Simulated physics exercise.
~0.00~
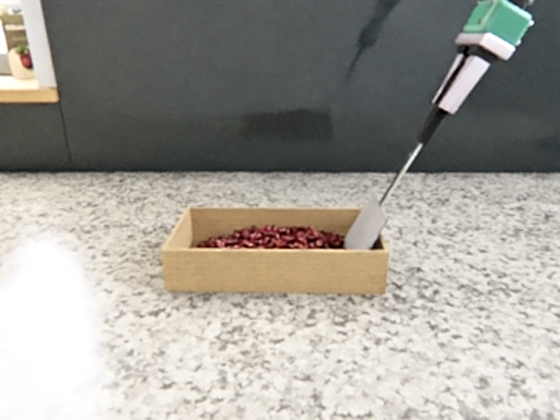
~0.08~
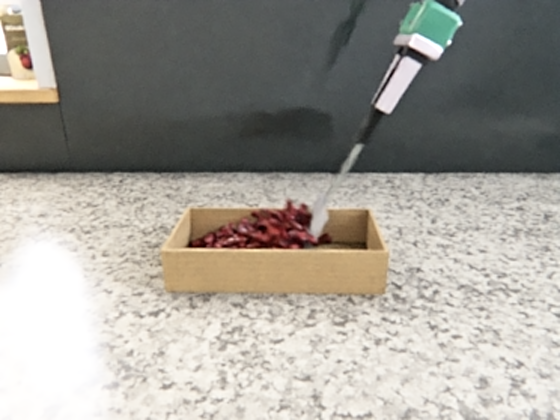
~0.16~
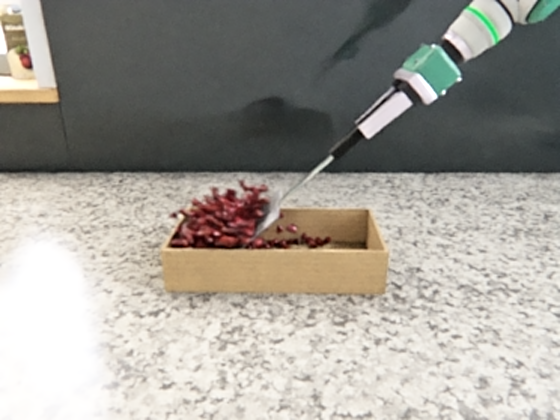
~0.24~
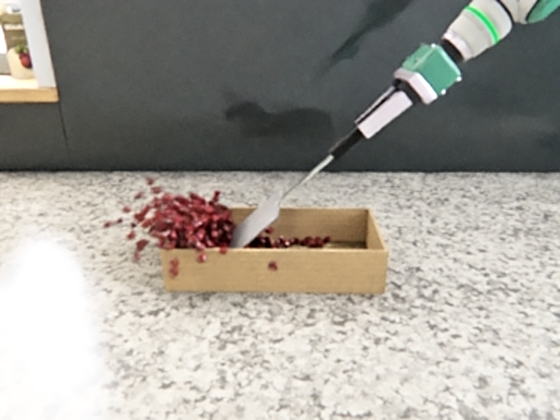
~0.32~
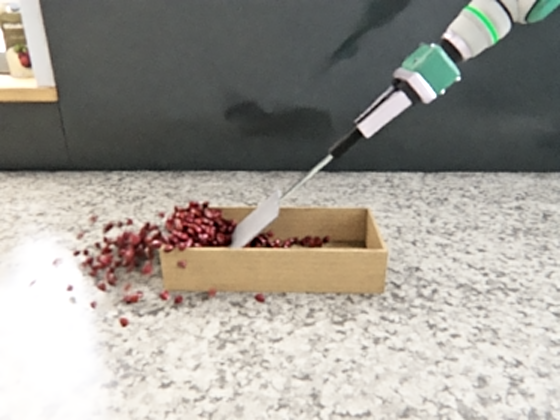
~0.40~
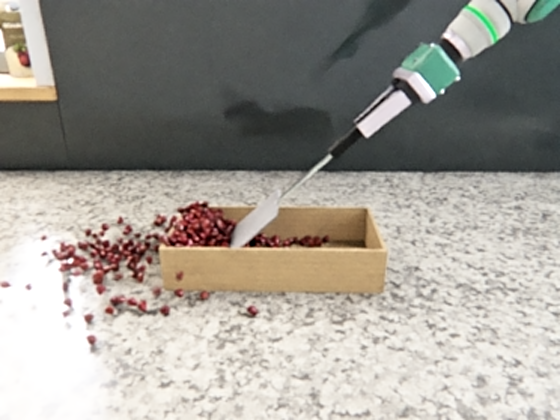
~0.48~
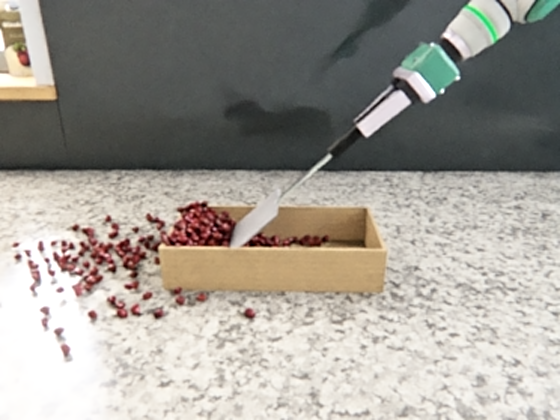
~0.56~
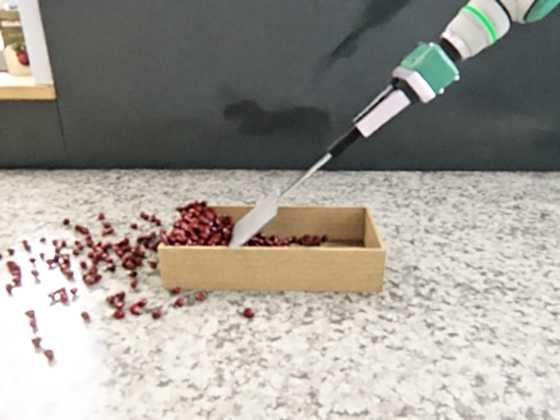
A robot arm sweeps a spatula left through red beans, spilling some onto the speckled table.
